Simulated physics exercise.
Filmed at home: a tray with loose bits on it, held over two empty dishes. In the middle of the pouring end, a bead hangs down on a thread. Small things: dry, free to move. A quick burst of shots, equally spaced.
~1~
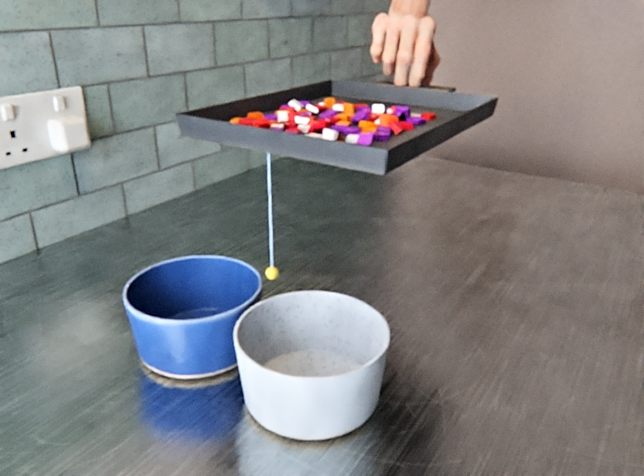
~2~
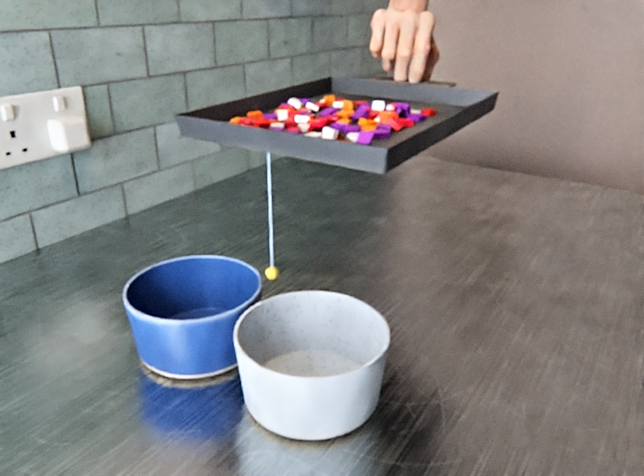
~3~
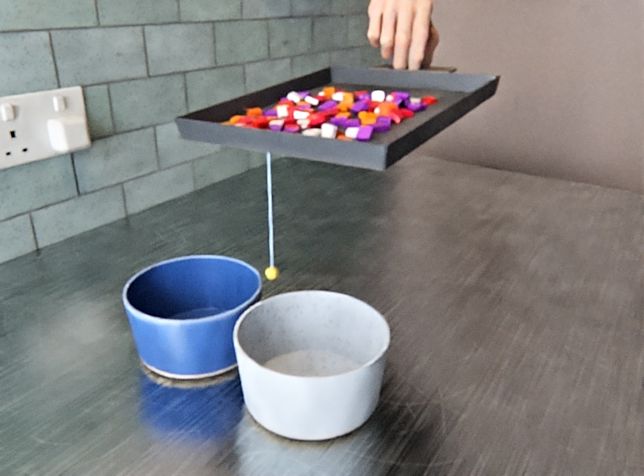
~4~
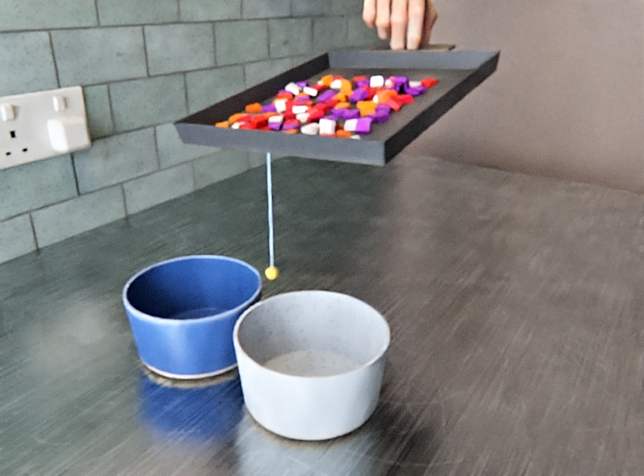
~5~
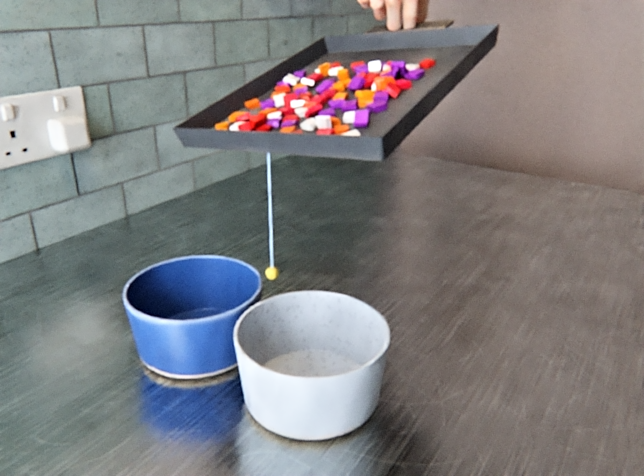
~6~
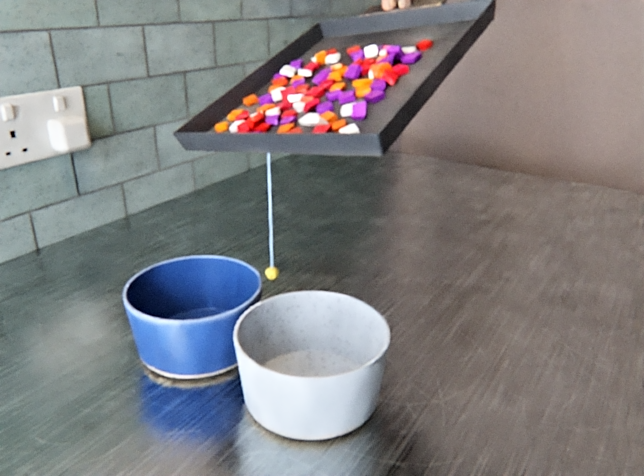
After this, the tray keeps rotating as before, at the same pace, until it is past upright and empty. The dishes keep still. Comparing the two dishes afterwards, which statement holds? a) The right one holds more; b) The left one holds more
The left one holds more (b).
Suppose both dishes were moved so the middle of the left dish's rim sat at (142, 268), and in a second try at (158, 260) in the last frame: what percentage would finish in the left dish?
First try: Roughly 40 per cent; second try: Roughly 50 per cent.
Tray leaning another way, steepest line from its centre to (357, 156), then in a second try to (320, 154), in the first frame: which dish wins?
First: The dish at right. Second: The dish at right.
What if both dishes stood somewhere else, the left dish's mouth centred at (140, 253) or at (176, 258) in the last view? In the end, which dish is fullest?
The dish to the right at the first, the dish to the left at the second.
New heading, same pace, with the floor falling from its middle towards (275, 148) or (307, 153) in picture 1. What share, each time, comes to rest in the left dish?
In order, 50 in a hundred and 20 in a hundred.
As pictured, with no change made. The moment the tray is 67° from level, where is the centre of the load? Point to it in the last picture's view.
About (246, 101).
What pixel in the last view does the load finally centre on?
Resting centre, last frame: Roughly (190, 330).
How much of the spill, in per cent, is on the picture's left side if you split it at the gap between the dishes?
Around 100 percent of the pieces.
Just after the last frame, tray tipped steeply; every one on the tray.
A moment on, tray tipped past a quarter turn; the larger part on the tray; about a tenth in the left dish; just a few outside both; just a few in the air.
Further on, tray tipped past a quarter turn; just a few in the right dish; the larger part in the left dish; about a tenth outside both.
When it is over, tray tipped past a quarter turn; just a few in the right dish; the larger part in the left dish; about a tenth outside both.
